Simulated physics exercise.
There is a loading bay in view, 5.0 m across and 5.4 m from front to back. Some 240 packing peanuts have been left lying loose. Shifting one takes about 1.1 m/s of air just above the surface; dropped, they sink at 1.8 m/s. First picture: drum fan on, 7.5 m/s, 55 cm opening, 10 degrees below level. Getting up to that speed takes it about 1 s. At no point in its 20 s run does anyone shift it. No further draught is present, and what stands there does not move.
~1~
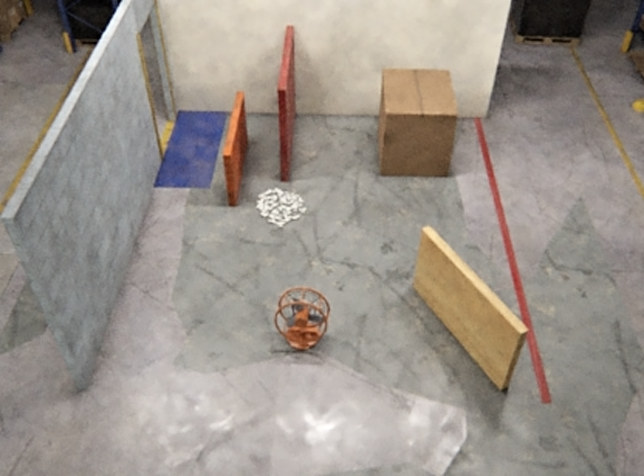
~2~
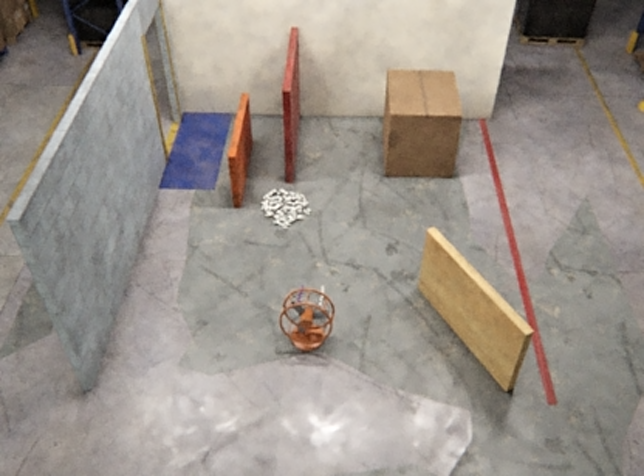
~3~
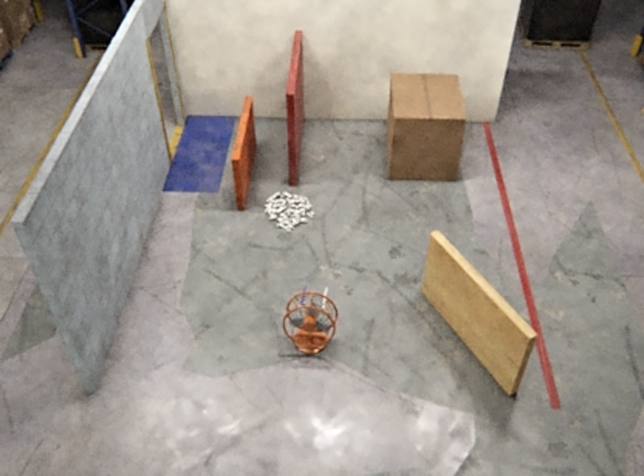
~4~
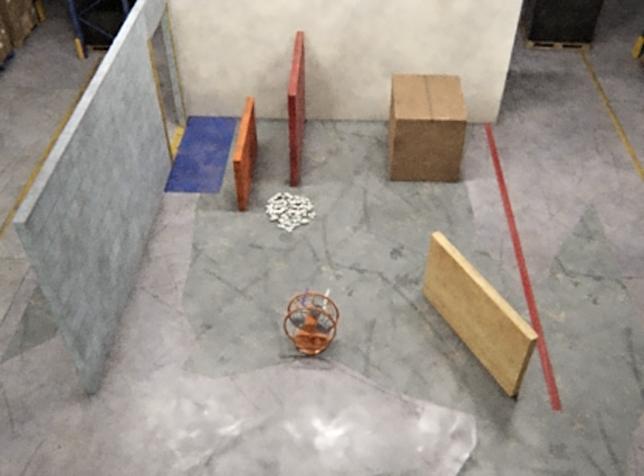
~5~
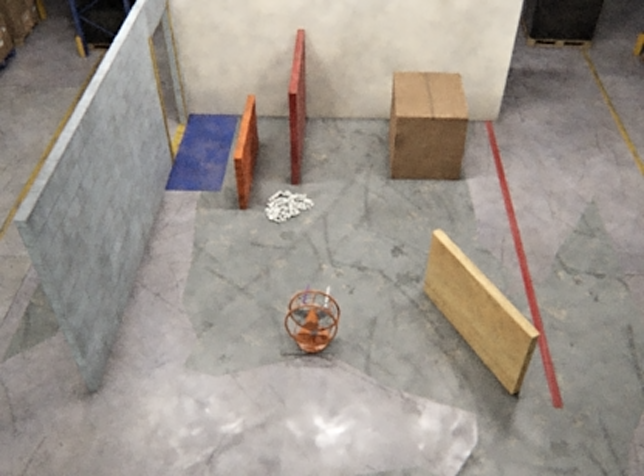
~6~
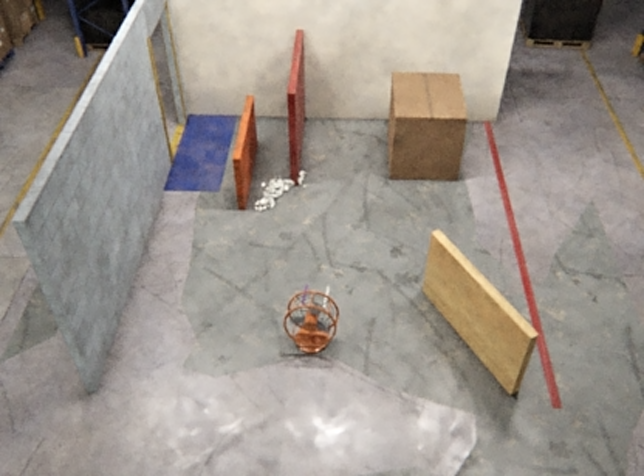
Loading bay with an orange drum fan facing a patch of white packing peanuts, the peanuts lying still, then shifting and scattering beside the upright screens.
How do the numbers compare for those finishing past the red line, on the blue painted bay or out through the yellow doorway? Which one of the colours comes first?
The biggest group is at blue.
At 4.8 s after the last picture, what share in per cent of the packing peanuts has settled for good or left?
The share is roughly 5 %.
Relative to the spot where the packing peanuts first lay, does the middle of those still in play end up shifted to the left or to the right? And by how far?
It drifted leftward some 0.8 m.
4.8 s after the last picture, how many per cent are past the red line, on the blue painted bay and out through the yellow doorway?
I'd say around 0 per cent at red, 10 per cent at blue, 0 per cent at yellow.
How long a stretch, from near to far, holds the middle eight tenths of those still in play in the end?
That comes to close to 0.4 m, I reckon.
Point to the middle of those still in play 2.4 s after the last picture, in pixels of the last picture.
(267, 128).
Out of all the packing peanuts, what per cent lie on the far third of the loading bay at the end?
Roughly 100 %.
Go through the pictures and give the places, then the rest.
In the first frame, the middle of the packing peanuts is near (282, 206), none has stirred yet and the mouth of the drum fan is at (302, 315).
In the second frame, the middle of the packing peanuts is near (286, 207), none has stirred yet, the red line is centred on (513, 231), the yellow doorway is centred on (174, 141) and the blue painted bay is centred on (198, 148).
In the third frame, the middle of the packing peanuts is near (290, 210), none has stirred yet, the top of a screen is at (242, 126) and the top of a screen is at (295, 60).
In the fourth frame, the middle of the packing peanuts is near (291, 211) and none has stirred yet.
In the fifth frame, the middle of the packing peanuts is near (285, 206), the farthest in sight from the drum fan is at (287, 192) and about 35 % have left their places.
In the sixth frame, the middle of the packing peanuts is near (274, 188), the farthest in sight from the drum fan is at (302, 173) and all have left their places.
Then, 2.4 s after the last picture the count stands so, 0 % are past the red line, 0 % out through the yellow doorway and 0 % on the blue painted bay; the middle of those still in play is near (267, 128).
Then, 4.8 s after the last picture the count stands so, 0 % are past the red line, 0 % out through the yellow doorway and 11 % on the blue painted bay; the middle of those still in play is near (264, 121).
Then, 9.4 s after the last picture the count stands so, 0 % are past the red line, 0 % out through the yellow doorway and 30 % on the blue painted bay; the middle of those still in play is near (262, 118).
Then, 18.4 s after the last picture, at the end, 0 % are past the red line, 0 % out through the yellow doorway and 43 % on the blue painted bay; the middle of those still in play is near (256, 118).
